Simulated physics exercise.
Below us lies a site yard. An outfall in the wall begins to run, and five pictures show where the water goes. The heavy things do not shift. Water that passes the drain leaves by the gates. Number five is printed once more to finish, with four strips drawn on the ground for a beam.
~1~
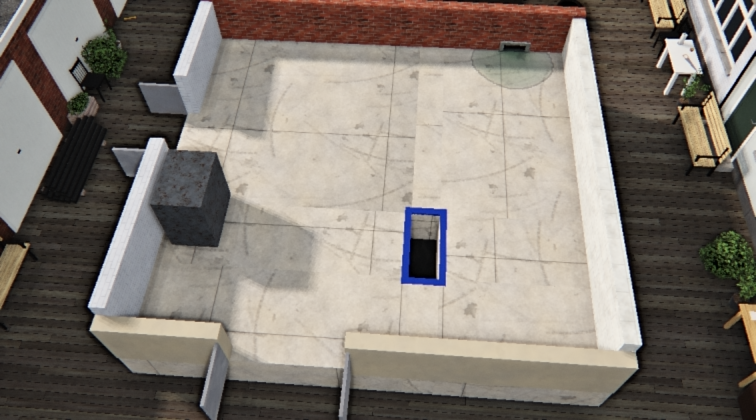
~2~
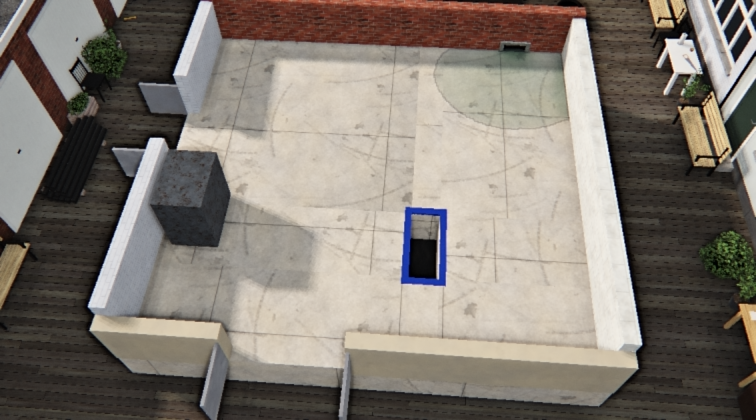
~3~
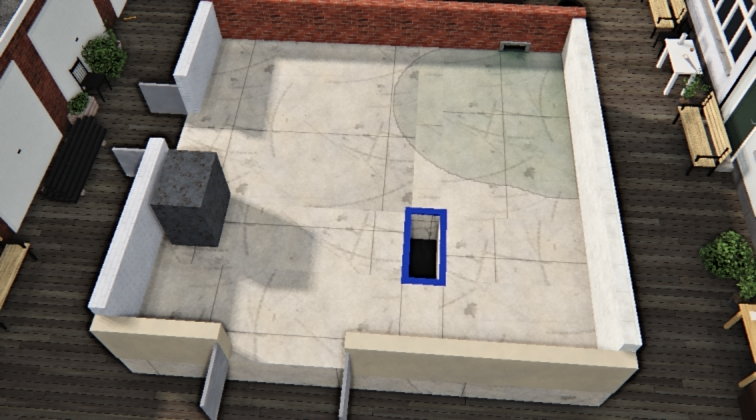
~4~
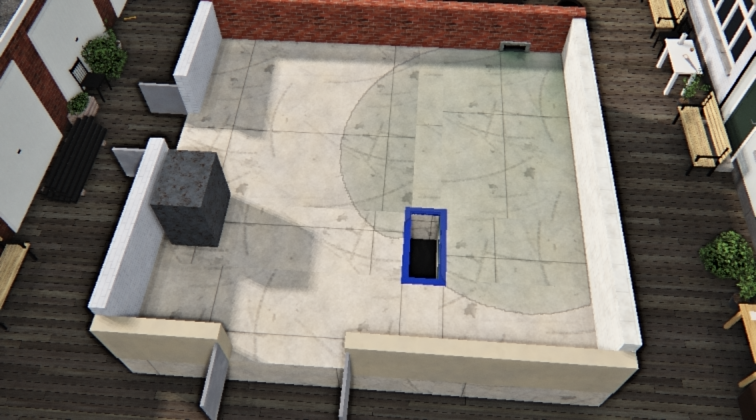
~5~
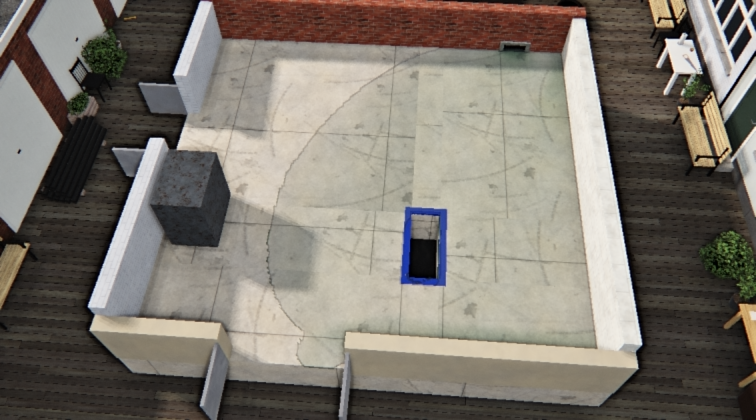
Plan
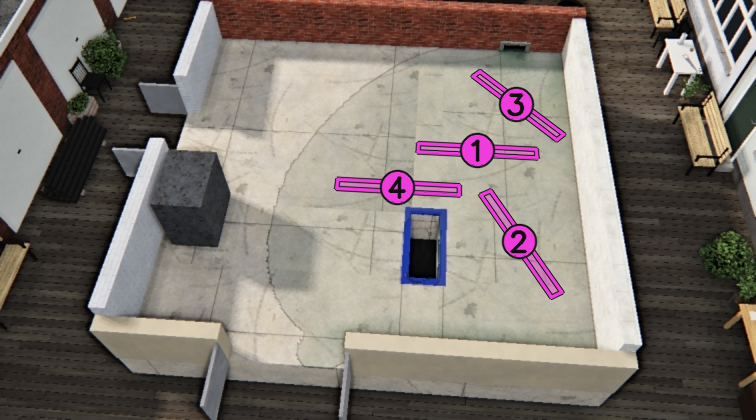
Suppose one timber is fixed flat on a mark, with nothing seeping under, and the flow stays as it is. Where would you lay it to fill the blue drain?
2 is best.
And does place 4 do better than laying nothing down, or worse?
Place 4 is worse.
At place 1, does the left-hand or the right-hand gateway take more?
The right gate.
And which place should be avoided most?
1.
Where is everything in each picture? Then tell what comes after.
Outfall at (514, 47); blue drain at (425, 245); open gate at (290, 350); open gate at (191, 144); water covers 3 % of the ground and shows as far out as (513, 84); blue drain still dry.
Water covers 10 % of the ground and shows as far out as (525, 126); blue drain still dry.
Water covers 22 % of the ground and shows as far out as (570, 190); blue drain still dry.
Water covers 41 % of the ground and shows as far out as (503, 304); blue drain taking water.
Water covers 60 % of the ground and shows as far out as (285, 305); blue drain taking water.
On the marked copy, 1 from (418, 147) to (536, 153); 2 from (485, 193) to (556, 294); 3 from (476, 73) to (560, 137); 4 from (337, 183) to (459, 190).
Choosing 1, about 3 % of the stream runs into the blue drain, about 96 % out by the gates.
Choosing 2, about 27 % of the stream runs into the blue drain, about 72 % out by the gates.
Choosing 3, about 10 % of the stream runs into the blue drain, about 90 % out by the gates.
Choosing 4, about 11 % of the stream runs into the blue drain, about 89 % out by the gates.
